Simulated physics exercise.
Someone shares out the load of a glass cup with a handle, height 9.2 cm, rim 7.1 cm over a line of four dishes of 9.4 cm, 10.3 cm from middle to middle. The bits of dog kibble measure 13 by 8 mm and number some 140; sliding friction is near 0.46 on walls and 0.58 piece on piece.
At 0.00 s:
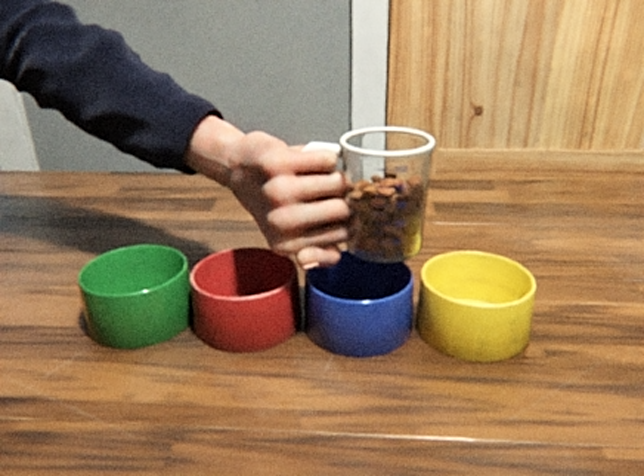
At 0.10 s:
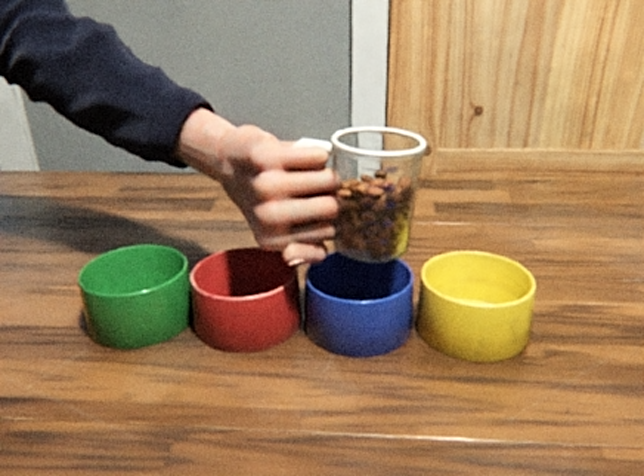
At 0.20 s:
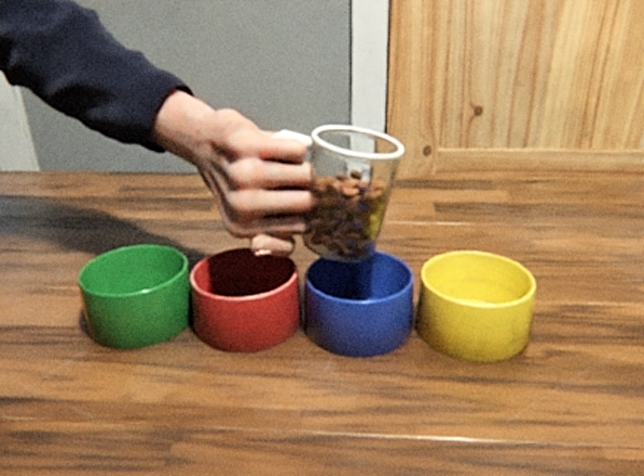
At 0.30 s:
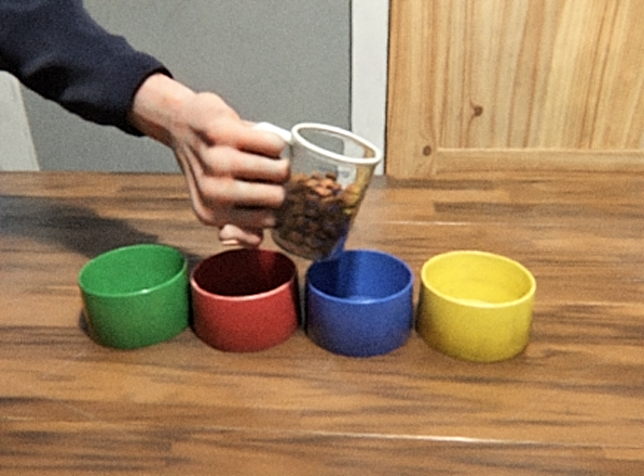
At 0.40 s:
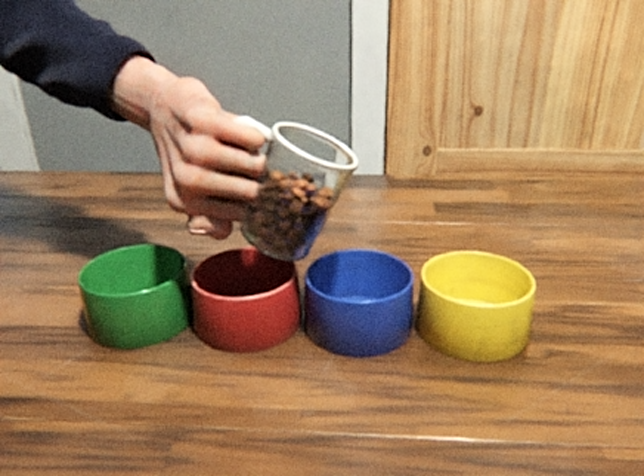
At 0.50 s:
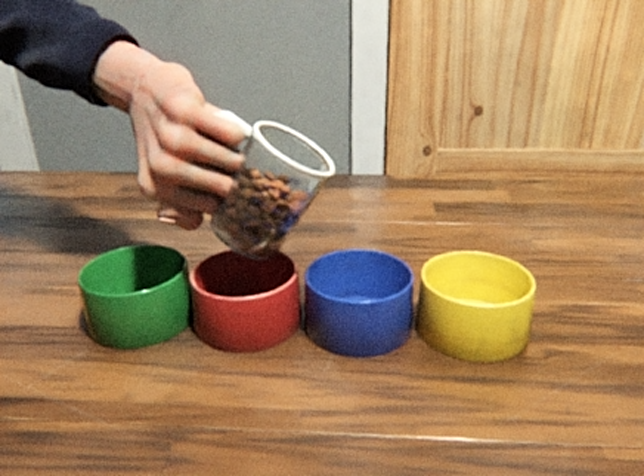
We see a hand holding a clear handled cup of brown dog kibble above a row of green, red, blue and yellow dishes on a wooden table. The hand moves the cup leftward while steadily tilting it to the right.
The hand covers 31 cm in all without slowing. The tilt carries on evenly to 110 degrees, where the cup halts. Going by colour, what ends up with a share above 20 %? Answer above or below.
Red: Below, blue: Below, green: Above, yellow: Below, counter: Below.
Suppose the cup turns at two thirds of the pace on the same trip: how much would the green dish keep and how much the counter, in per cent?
Green 90; counter 0.
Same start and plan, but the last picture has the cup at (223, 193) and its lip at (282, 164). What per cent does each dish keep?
Red 0; blue 0; green 100; yellow 0.
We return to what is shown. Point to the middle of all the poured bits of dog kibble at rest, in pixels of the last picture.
At about (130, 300).
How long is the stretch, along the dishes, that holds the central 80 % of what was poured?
About 6 cm.
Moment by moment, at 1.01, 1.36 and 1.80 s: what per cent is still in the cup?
About 100, 100, 70.
After 1.01 s, tilt 68 degrees; cup holds 100 %.
After 1.36 s, tilt 94 degrees; cup holds 100 %.
Then, at 1.80 s, tilt 110 degrees; cup holds 70 %, green 30 %.
In the end, at 3.0 s, red 0 %, blue 0 %, green 80 %, yellow 0 %, counter 5 %, cup 15 %.
